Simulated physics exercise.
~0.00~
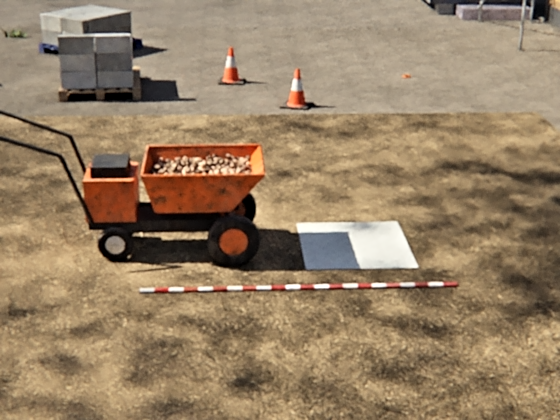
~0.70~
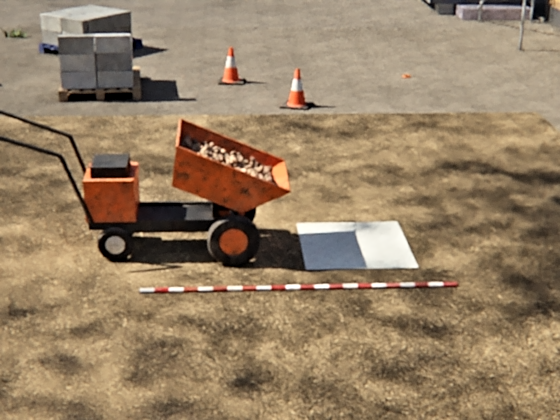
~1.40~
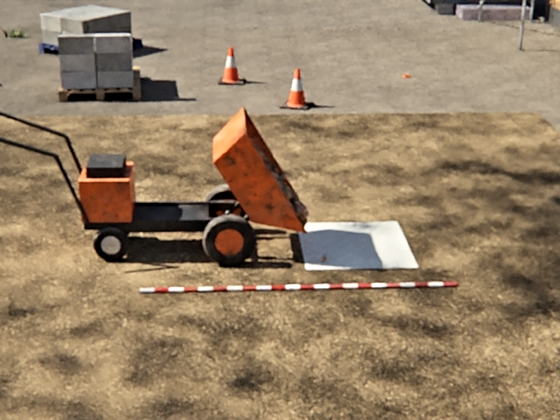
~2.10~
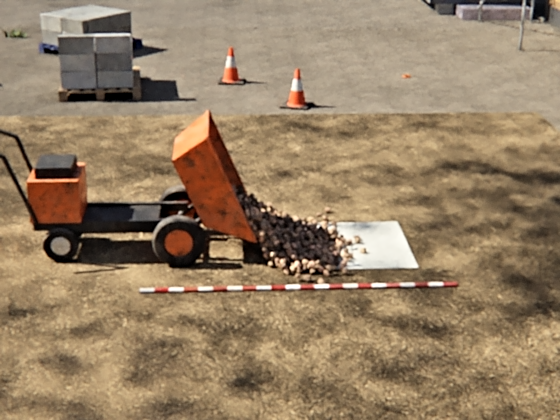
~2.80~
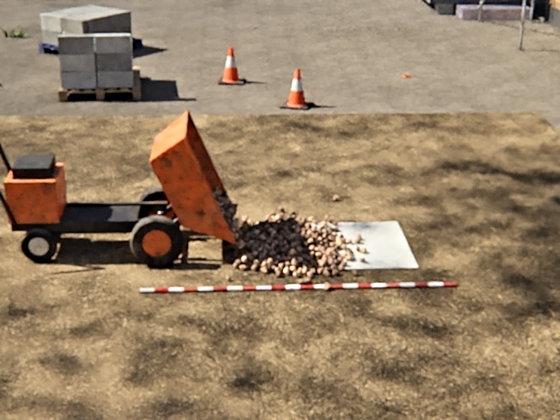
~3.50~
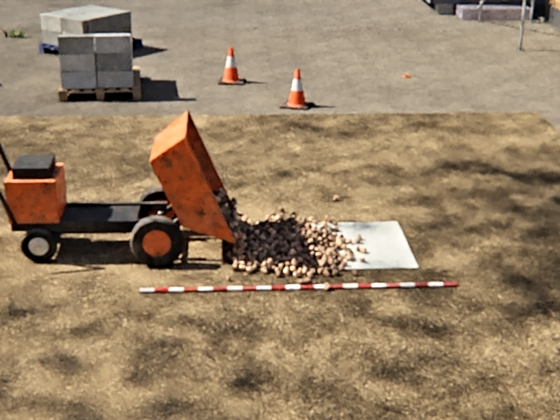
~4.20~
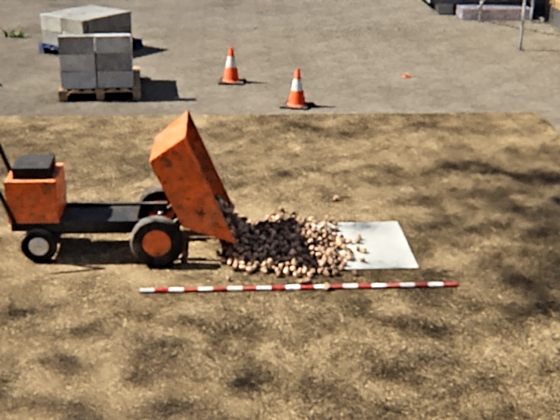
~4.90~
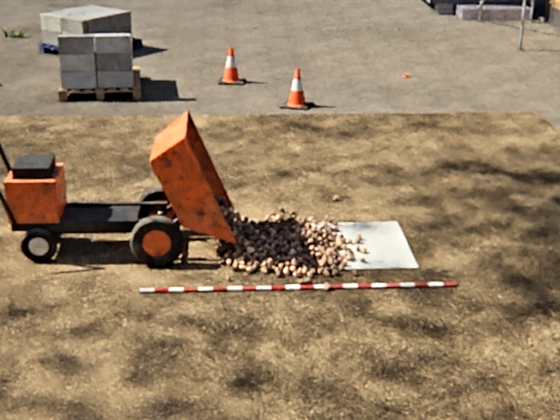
An orange barrow tips its skip, rolls left, and leaves stones heaped partly on the sheet.
